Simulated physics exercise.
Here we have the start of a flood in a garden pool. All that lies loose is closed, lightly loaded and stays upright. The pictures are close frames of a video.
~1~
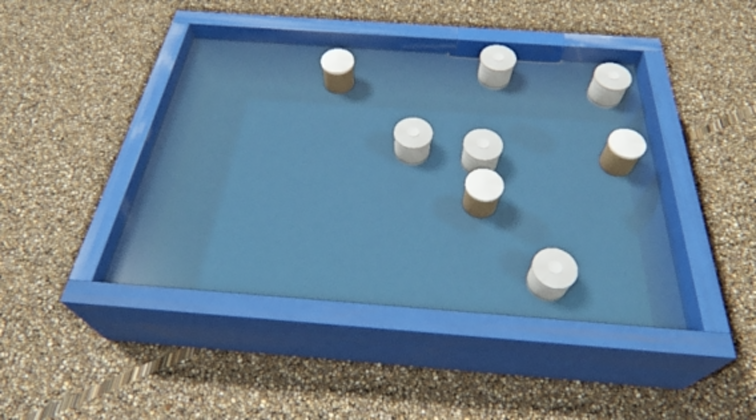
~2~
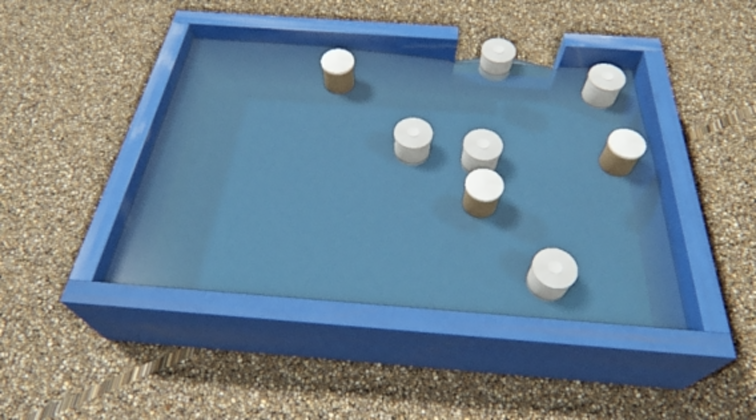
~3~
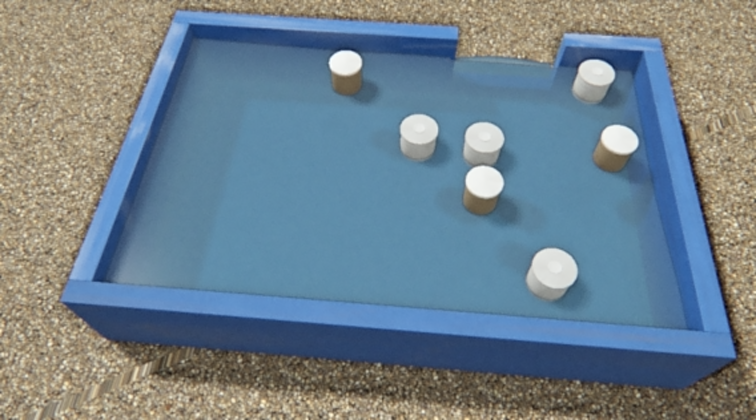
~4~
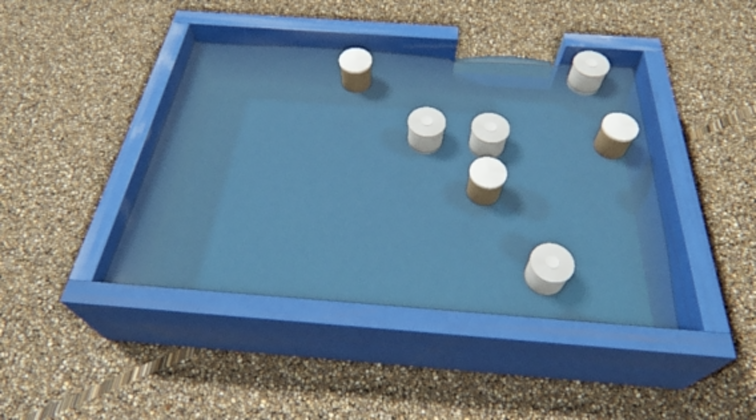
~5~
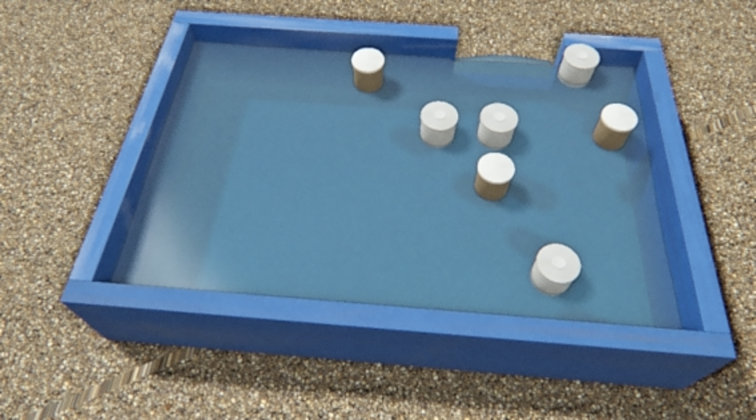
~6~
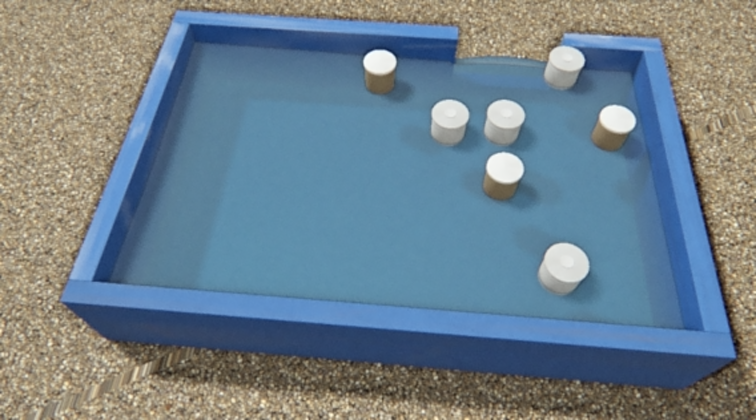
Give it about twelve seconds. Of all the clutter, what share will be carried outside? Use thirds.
It is two thirds or more.
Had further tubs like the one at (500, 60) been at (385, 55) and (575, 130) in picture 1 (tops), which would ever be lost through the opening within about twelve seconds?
In turn: Washed out, carried outside.
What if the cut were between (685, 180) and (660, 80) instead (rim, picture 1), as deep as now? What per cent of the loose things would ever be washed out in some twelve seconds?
Roughly 90 per cent.
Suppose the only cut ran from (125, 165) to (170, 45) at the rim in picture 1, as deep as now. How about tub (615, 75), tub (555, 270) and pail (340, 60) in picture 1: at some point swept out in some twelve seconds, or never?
In that order: Kept in, stays, carried outside.
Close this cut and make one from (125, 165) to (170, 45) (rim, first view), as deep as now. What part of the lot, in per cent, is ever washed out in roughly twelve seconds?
Roughly 20 per cent.
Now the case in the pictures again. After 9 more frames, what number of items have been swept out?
It comes to 5.
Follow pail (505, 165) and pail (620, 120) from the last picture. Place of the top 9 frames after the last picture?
Near (524, 124) and (586, 75).
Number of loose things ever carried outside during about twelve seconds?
The number is 7.
A moment on, 2 of 8 are out; 6 afloat.
Next, 5 of 8 are out; 3 afloat.
Later, 6 of 8 are out; 2 afloat.
In the end, 7 of 8 are out; 1 afloat.
